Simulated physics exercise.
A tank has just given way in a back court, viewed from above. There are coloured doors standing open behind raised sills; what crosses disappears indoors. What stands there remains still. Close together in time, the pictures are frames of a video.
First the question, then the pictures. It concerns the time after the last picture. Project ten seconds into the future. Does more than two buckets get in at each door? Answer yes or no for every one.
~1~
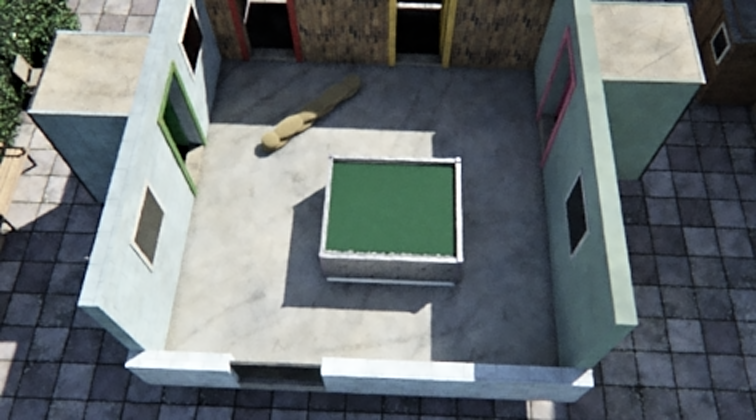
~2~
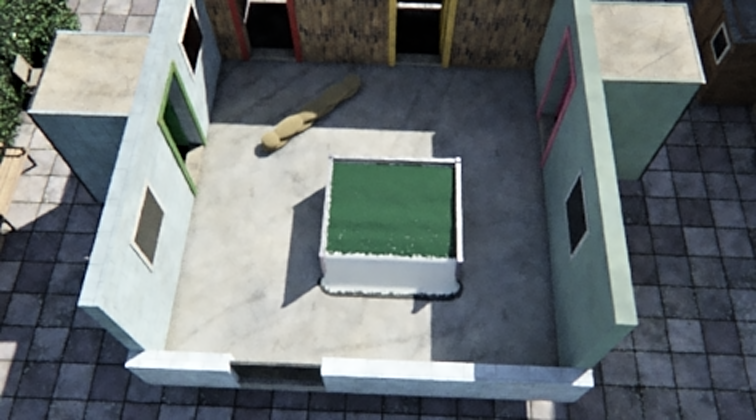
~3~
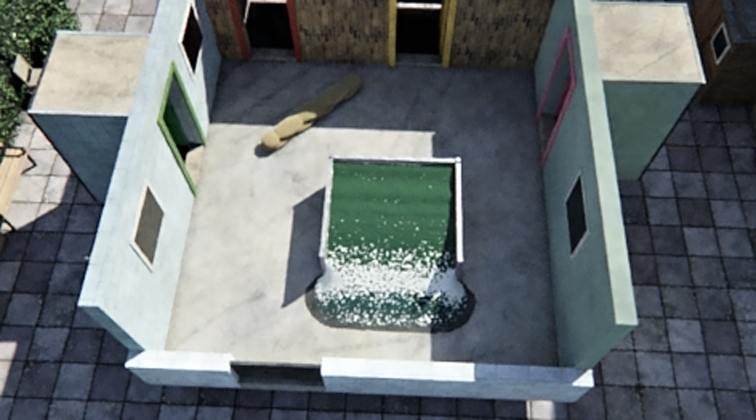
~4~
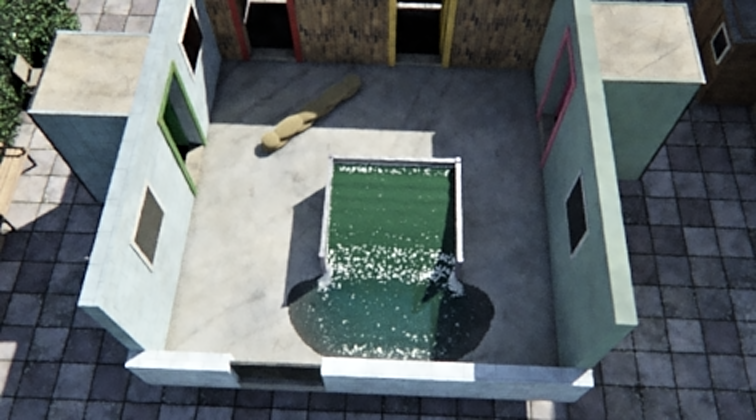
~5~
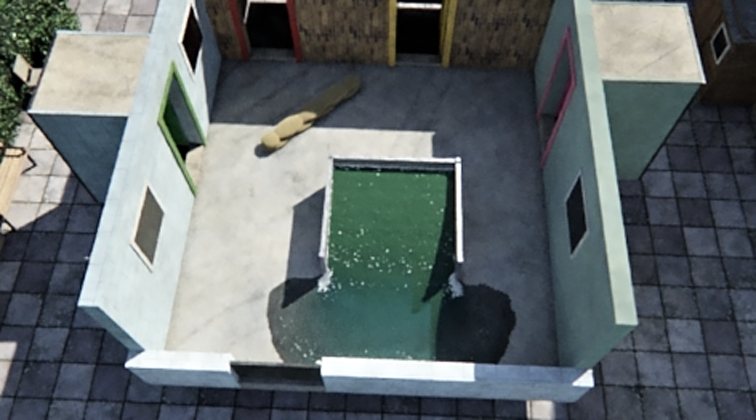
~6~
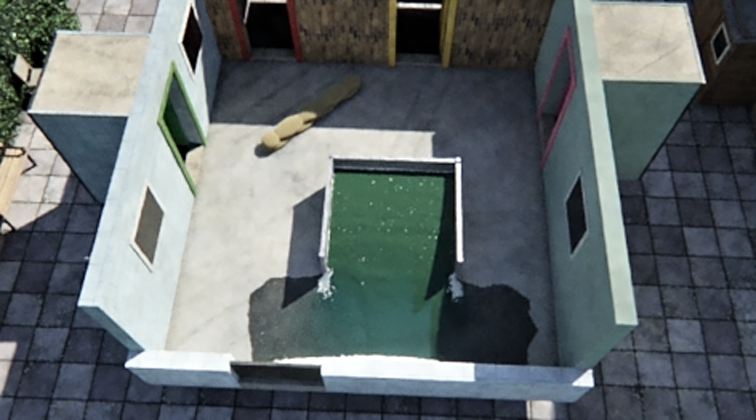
Pink door: No, green door: No, yellow door: Yes, red door: Yes.
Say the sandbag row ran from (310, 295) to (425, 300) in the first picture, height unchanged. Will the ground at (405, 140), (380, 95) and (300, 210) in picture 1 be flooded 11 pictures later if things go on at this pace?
As listed: Spared, spared, spared.
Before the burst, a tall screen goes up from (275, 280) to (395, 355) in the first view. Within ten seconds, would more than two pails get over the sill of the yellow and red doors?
With the barrier up, the yellow one goes past it and the red one remains short of it.
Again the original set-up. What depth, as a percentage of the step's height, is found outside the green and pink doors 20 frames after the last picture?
70 and 20 %, in that order.
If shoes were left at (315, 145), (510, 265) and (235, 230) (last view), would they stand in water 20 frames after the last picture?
As listed, the points end up high and dry, soaked and soaked.
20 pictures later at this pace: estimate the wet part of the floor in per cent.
I reckon around 70 %.
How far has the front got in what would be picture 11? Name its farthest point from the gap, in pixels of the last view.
Somewhere close to (162, 363).
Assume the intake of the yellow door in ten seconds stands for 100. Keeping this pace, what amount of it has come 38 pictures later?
Some 45 in a hundred.
A moment on, water covers 20 % of the floor; the pink door not reached, the green door not reached, the yellow door not reached, the red door not reached.
Next, water covers 35 % of the floor; the pink door not reached, the green door not reached, the yellow door not reached, the red door not reached.
Then, water covers 70 % of the floor; the pink door wet at the sill, nothing in, the green door wet at the sill, nothing in, the yellow door not reached, the red door not reached.
Later, water covers 95 % of the floor; the pink door wet at the sill, nothing in, the green door wet at the sill, nothing in, the yellow door over two buckets in, the red door over two buckets in.
In the end, water covers 95 % of the floor; the pink door wet at the sill, nothing in, the green door under two buckets in, the yellow door over two buckets in, the red door over two buckets in.
